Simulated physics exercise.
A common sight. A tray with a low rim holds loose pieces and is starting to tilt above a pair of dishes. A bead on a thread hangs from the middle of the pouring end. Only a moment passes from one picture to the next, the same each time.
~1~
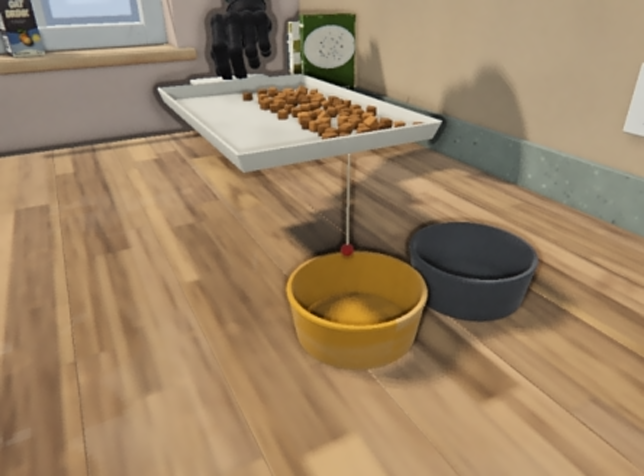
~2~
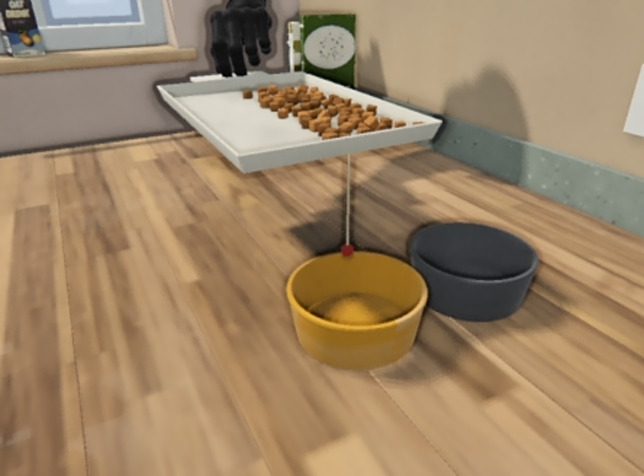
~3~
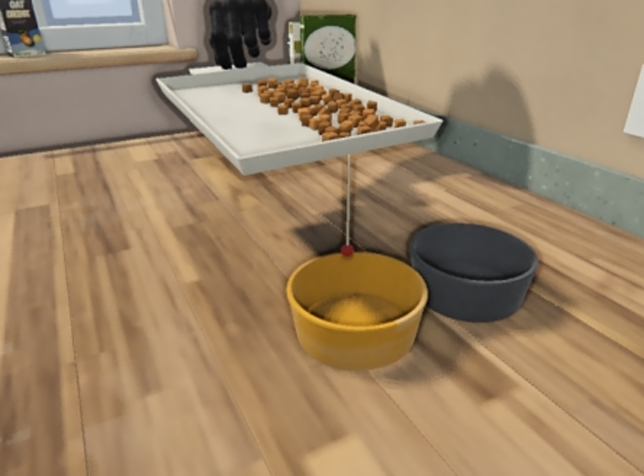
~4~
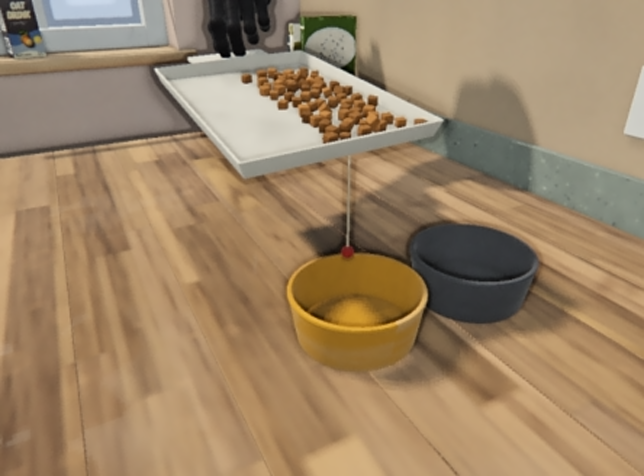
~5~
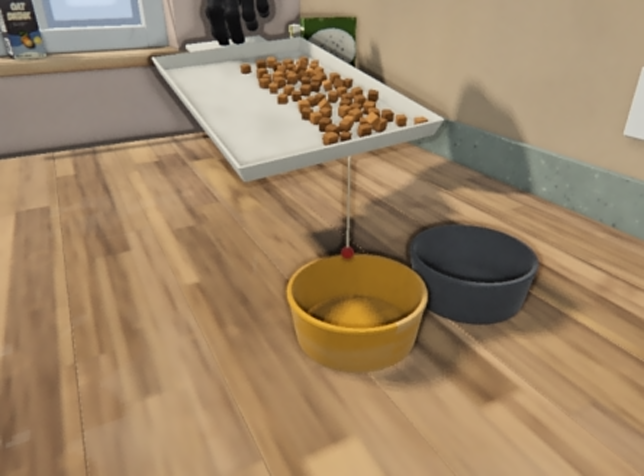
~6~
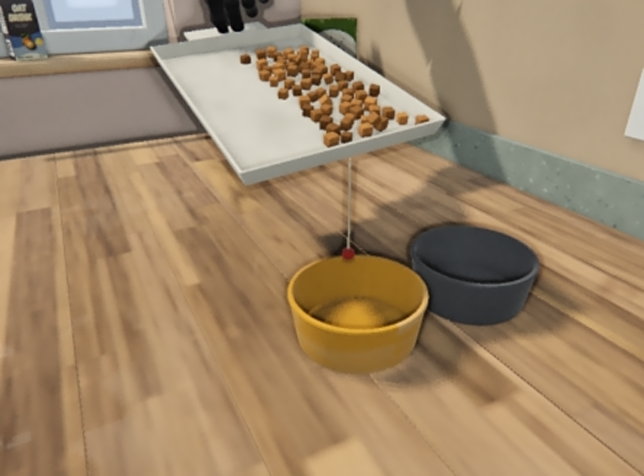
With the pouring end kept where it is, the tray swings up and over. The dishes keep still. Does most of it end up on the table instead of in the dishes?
The dishes gather below half.
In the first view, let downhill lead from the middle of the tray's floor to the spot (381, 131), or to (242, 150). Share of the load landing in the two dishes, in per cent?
First some 60, then 20 per cent.
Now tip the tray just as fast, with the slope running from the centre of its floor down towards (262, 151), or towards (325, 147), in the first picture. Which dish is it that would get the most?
Result, try one: Dish at left; try two: Dish at left.
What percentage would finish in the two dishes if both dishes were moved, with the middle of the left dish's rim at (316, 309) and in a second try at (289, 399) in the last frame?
Trial 1 around 70 percent, trial 2 around 20 percent.
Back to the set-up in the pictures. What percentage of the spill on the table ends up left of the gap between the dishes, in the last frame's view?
I'd say some 90 in a hundred.
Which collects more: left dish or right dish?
It turns out to be the left-positioned one.
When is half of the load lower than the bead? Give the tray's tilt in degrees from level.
Roughly 105 degrees of turn.
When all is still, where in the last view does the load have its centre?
I'd say the middle ends up at about (290, 369).
Shortly afterwards, tray tipped steeply; all but a few on the tray; a little in the air.
Next, tray tipped right over; the bulk on the tray; a little outside both; only a few in the air.
Some moments later, tray tipped past a quarter turn; near a third in the left dish; near two thirds outside both.
In the end, tray tipped past a quarter turn; near a third in the left dish; none at all in the right dish; near two thirds outside both.
